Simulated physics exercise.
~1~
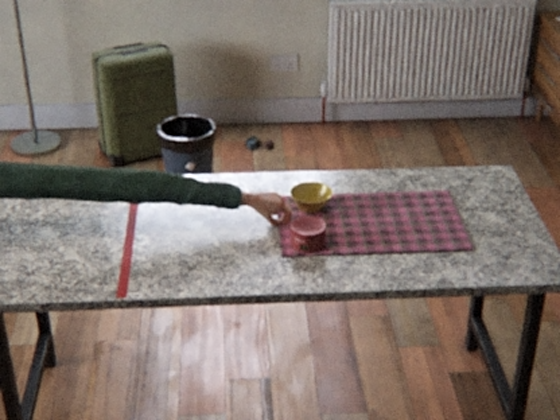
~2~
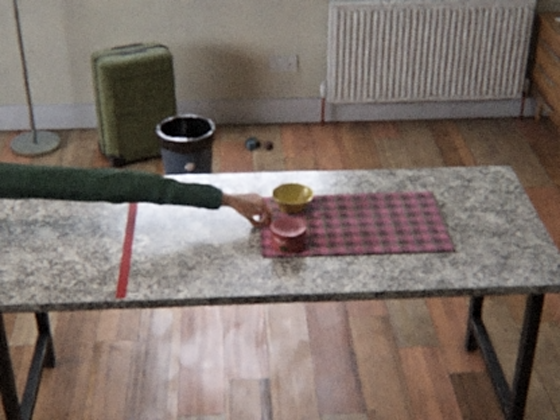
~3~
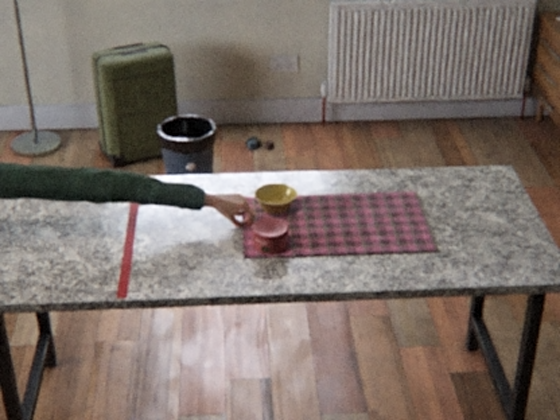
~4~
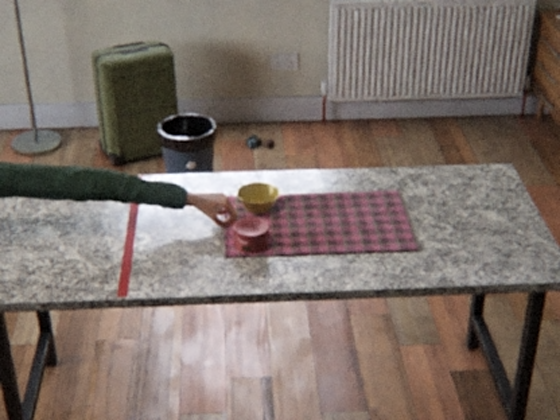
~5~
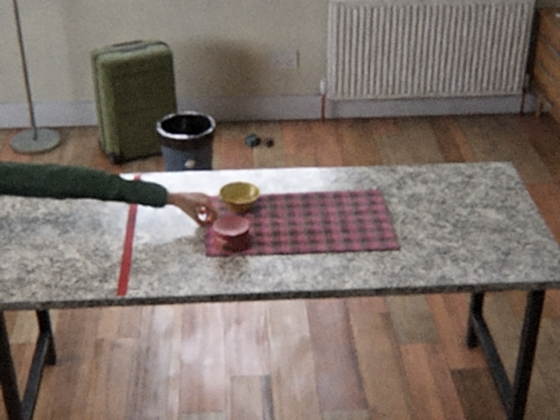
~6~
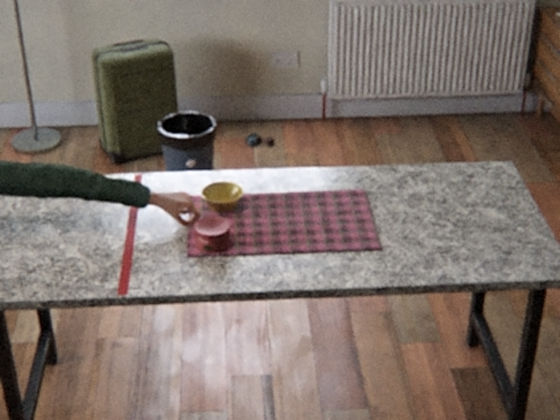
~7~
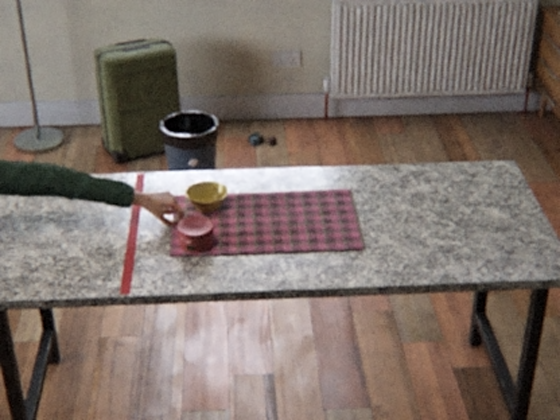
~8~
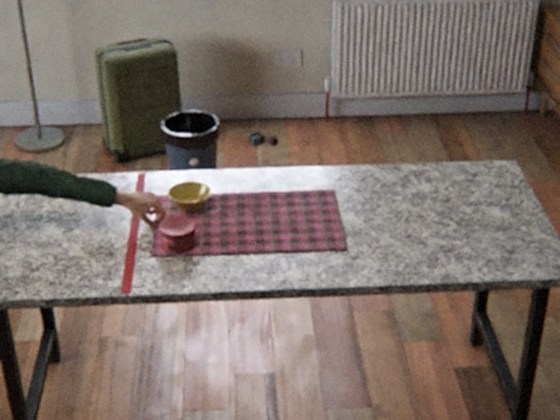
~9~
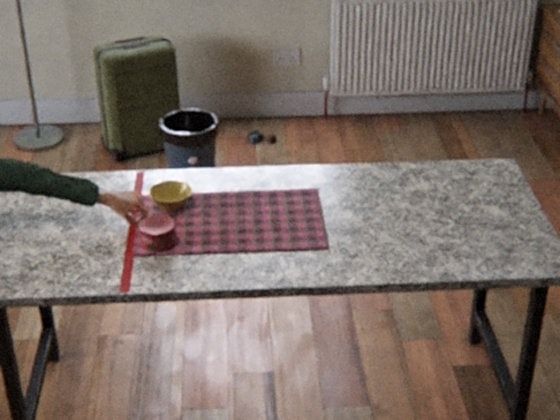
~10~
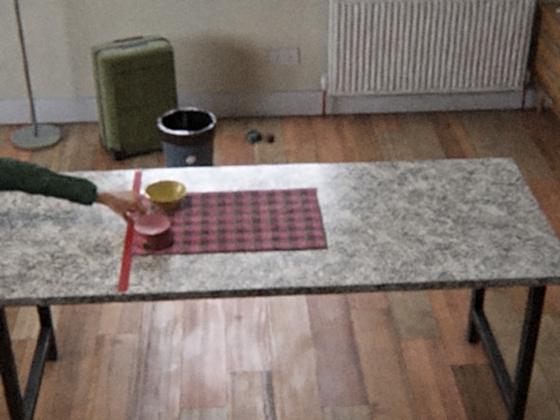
Pink checked place mat carrying a red tub and yellow bowl being drawn left by a hand, stopping at red tape, both aboard.
